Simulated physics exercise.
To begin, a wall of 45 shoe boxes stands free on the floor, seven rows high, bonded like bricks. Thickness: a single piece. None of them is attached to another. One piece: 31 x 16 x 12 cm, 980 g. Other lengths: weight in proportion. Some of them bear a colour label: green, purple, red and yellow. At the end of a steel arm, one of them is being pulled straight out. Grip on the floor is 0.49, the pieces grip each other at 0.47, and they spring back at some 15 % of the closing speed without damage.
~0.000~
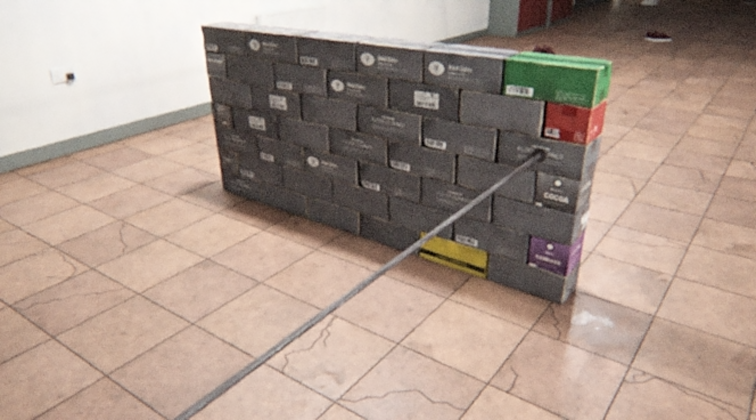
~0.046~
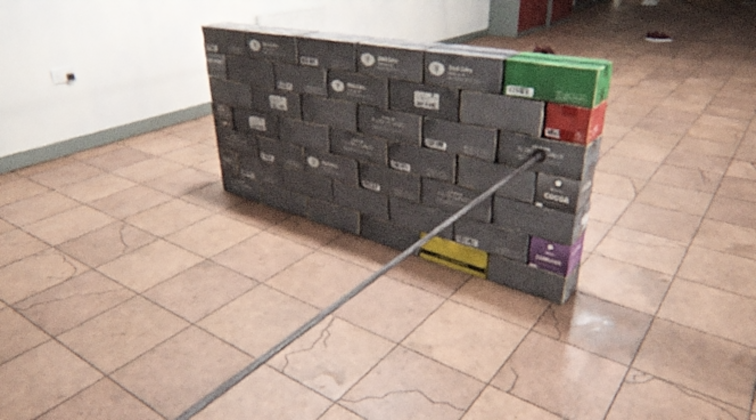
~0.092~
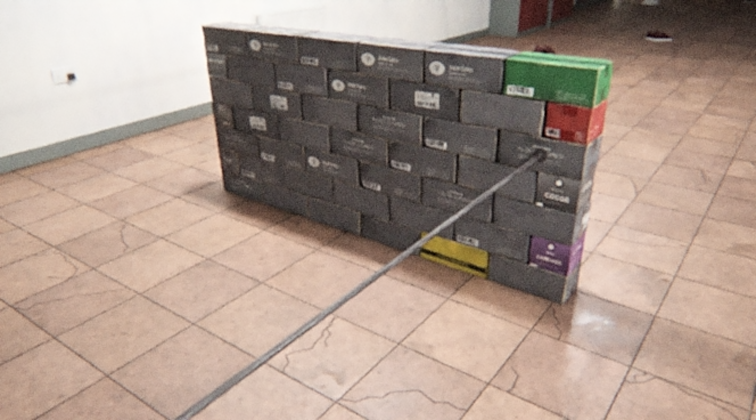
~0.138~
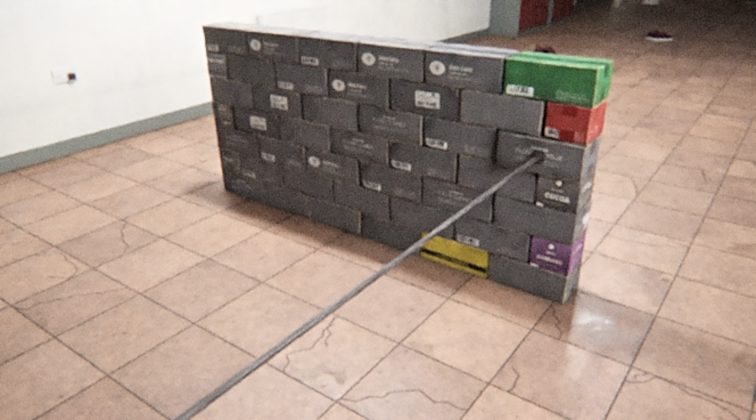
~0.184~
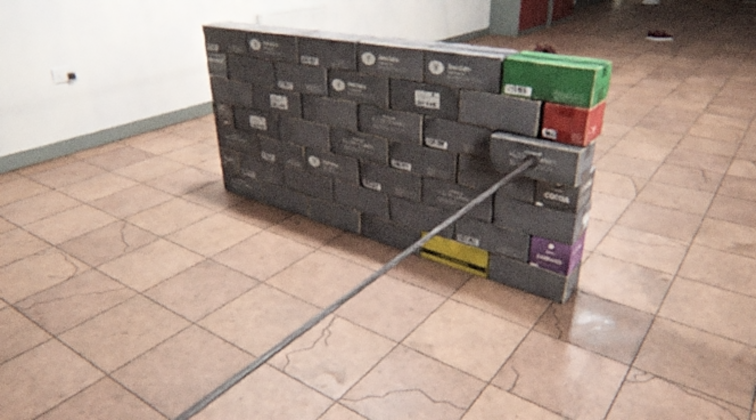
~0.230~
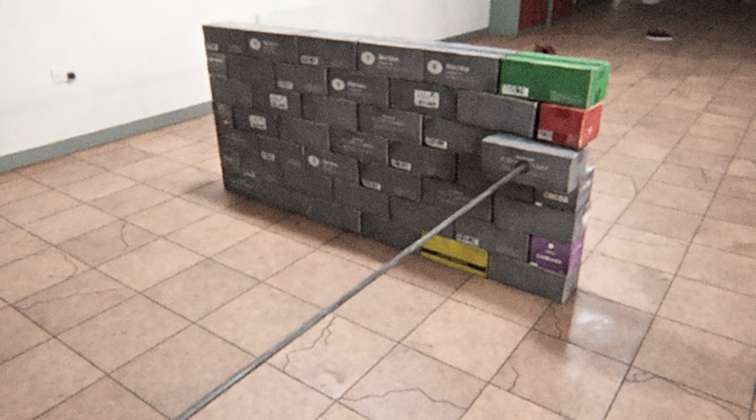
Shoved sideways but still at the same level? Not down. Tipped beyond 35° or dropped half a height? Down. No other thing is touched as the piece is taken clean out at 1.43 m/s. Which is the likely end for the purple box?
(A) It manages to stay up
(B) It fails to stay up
A, it manages to stay up.
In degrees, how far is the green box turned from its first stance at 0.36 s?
Tilt: Approx. 0°.
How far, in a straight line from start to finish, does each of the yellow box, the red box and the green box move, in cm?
So yellow shifts 0 cm, red shifts 75 cm and green shifts 125 cm.
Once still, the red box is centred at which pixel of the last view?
In the final image its middle is around (545, 337).
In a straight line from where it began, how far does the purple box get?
It ends around 0 cm from its start.
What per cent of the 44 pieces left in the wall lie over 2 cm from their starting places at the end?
I get 10 %.
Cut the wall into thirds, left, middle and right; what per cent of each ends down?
In percent, the thirds read 0 on the left, 0 in the middle and 20 on the right.
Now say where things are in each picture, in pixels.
In the first frame (each place is the centre of the face we see best), pulled box (565, 152) not yet moving; purple box (549, 256); yellow box (452, 255); red box (567, 124); the others all in place.
Pulled box (566, 153) not yet moving; purple box (549, 256), in the second frame.
Pulled box (566, 152) not yet moving; purple box (550, 256), in the third frame.
Pulled box (564, 154) 24 mm out; purple box (550, 256), in the fourth frame.
Pulled box (558, 158) 8 cm out; purple box (550, 256); red box (564, 125) moved 27 mm; 3 have shifted, in the fifth frame.
Pulled box (550, 164) 14 cm out; purple box (550, 255); red box (560, 126) moved 56 mm; green box (543, 83) moved 33 mm; 4 have shifted, in the sixth frame.
By 0.36 s, none of the 44 other boxes down, 5 disturbed; purple box unmoved; red box tilted 32°, 38 mm lower.
By 0.72 s, 2 of the 44 other boxes down; purple box unmoved; red box upside down.
By 1.36 s, 3 of the 44 other boxes down; purple box unmoved; red box upside down.
When it is over (2.0 s), 3 of the 44 other boxes down; purple box unmoved; red box upside down; green box on its side. In pixels of the last frame, middles, purple box near (557, 246), red box near (545, 337).
